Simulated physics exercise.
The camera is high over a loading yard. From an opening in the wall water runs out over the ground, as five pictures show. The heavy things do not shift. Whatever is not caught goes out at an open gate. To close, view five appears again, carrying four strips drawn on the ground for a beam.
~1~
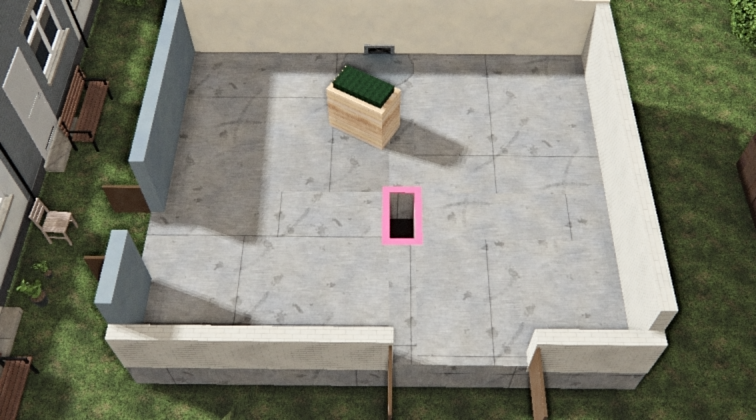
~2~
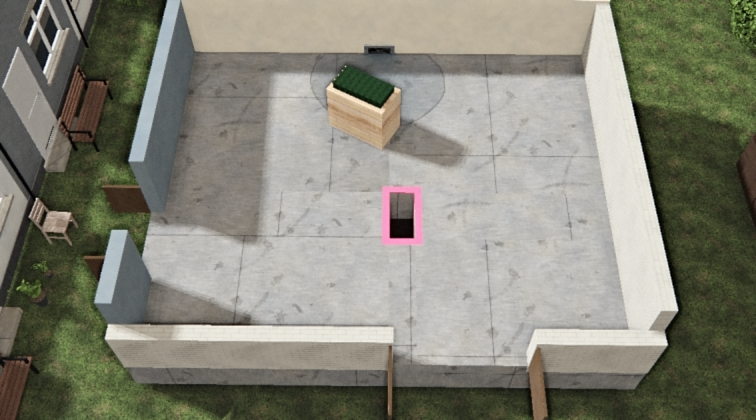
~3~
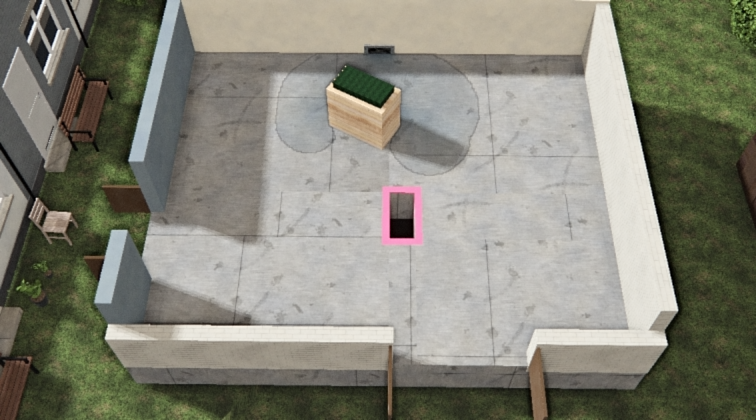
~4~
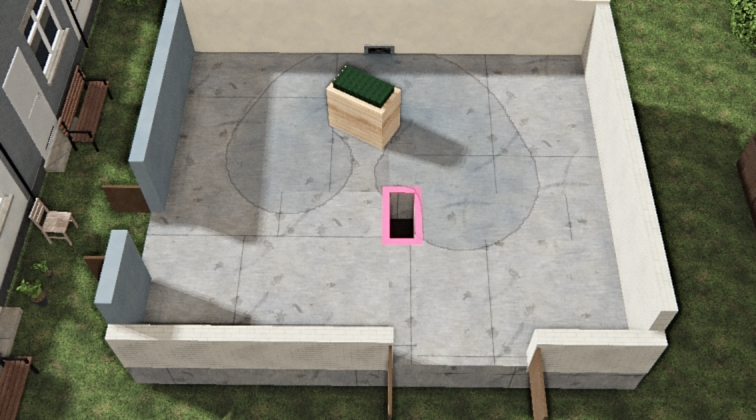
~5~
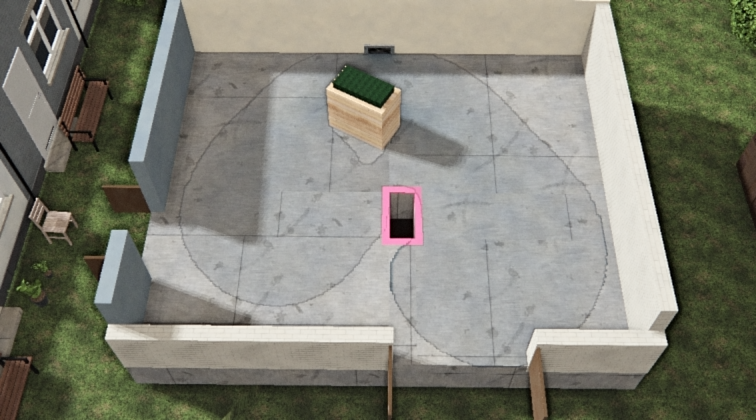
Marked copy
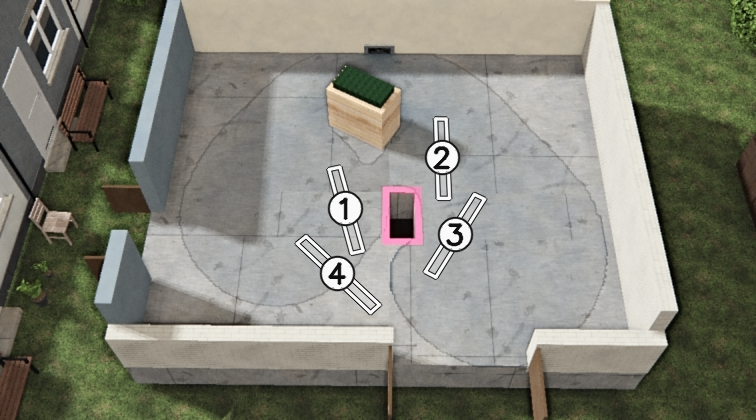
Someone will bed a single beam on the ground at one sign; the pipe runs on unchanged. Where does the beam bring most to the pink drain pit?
Use spot 2.
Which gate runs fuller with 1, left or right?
The right one.
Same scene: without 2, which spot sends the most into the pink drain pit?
Spot 3.
On the marked copy, 1 from (334, 168) to (357, 252); 2 from (443, 198) to (440, 118); 3 from (430, 274) to (479, 196); 4 from (301, 240) to (374, 308).
Choosing 1, about 10 % of the stream runs into the pink drain pit, about 87 % out by the gates.
Choosing 2, about 27 % of the stream runs into the pink drain pit, about 70 % out by the gates.
Choosing 3, about 17 % of the stream runs into the pink drain pit, about 81 % out by the gates.
Choosing 4, about 10 % of the stream runs into the pink drain pit, about 86 % out by the gates.
